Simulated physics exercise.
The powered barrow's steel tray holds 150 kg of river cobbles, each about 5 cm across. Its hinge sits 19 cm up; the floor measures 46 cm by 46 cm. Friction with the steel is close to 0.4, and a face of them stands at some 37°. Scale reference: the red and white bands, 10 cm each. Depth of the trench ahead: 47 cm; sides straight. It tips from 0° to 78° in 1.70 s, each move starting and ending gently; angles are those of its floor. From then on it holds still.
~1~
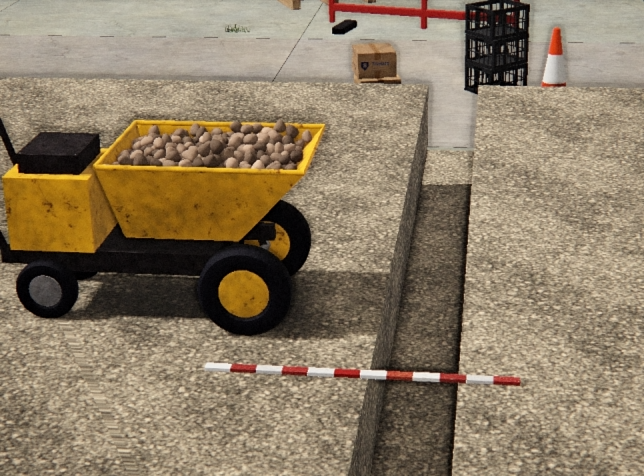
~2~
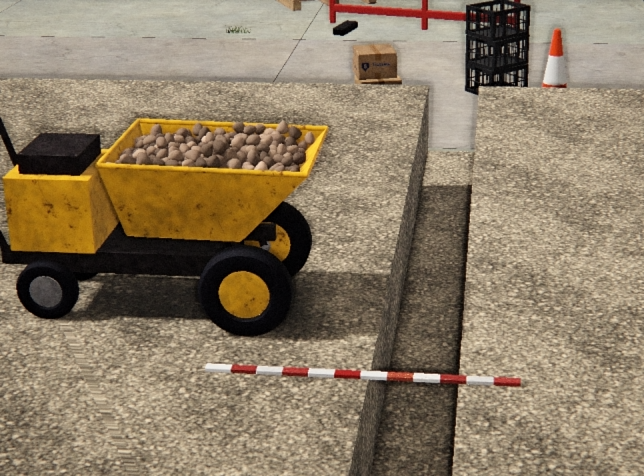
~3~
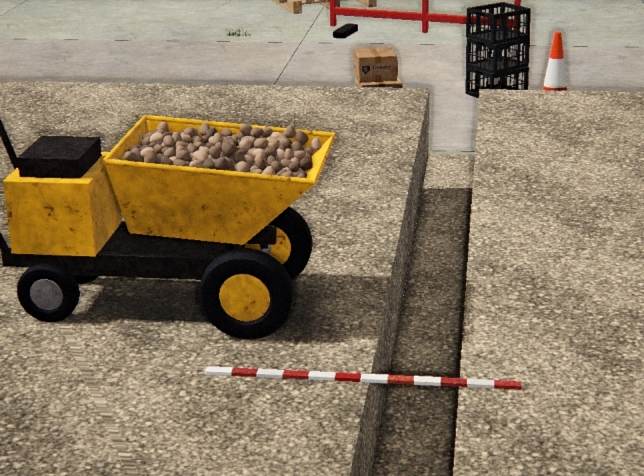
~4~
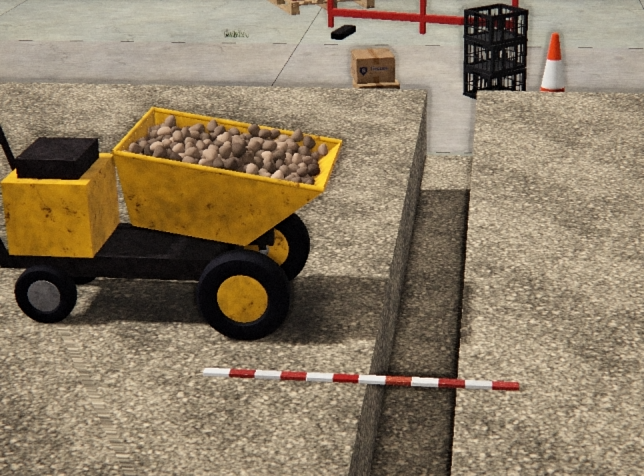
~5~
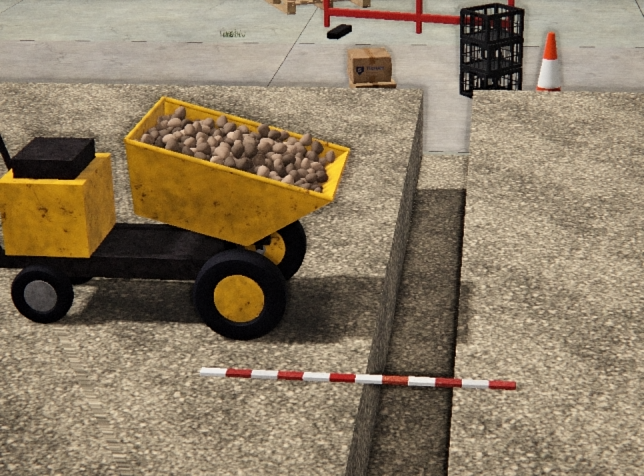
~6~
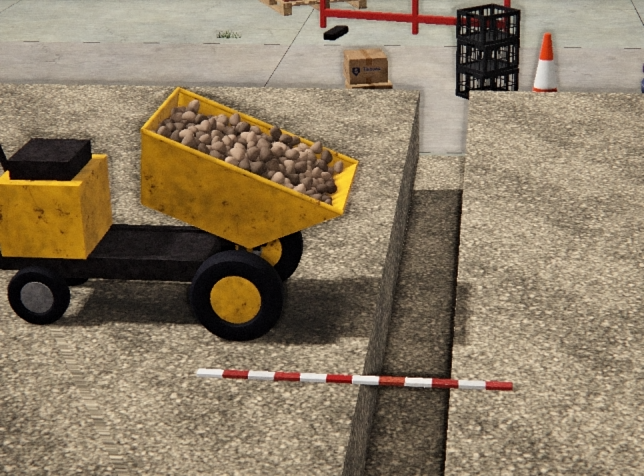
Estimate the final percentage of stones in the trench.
I would say 96 percent.
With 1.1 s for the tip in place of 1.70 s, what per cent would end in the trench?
In that case, around 95%.
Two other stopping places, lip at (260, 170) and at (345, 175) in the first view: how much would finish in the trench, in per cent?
It comes to about 70 and 55 in a hundred.
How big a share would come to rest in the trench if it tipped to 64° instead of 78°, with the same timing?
I'd guess some 95 in a hundred.
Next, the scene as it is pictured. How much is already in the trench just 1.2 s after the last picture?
I'd put it near 70 per cent.
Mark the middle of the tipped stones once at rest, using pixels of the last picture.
I'd point somewhere around (418, 394).
Then, 0.7 s after the last picture the floor is at 66°, 94 % in the tray, 6 % in the trench; the foremost stones are at (434, 321).
Then, 1.2 s after the last picture the floor is at 78°, 25 % in the tray, 71 % in the trench, 4 % past the trench; the foremost stones are at (527, 320).
Then, 1.6 s after the last picture the floor is at 78°, 4 % in the tray, 93 % in the trench, 4 % past the trench; the foremost stones are at (552, 316).
Then, 3.5 s after the last picture the floor is at 78°, 0 % in the tray, 96 % in the trench, 4 % past the trench; the foremost stones are at (552, 316).
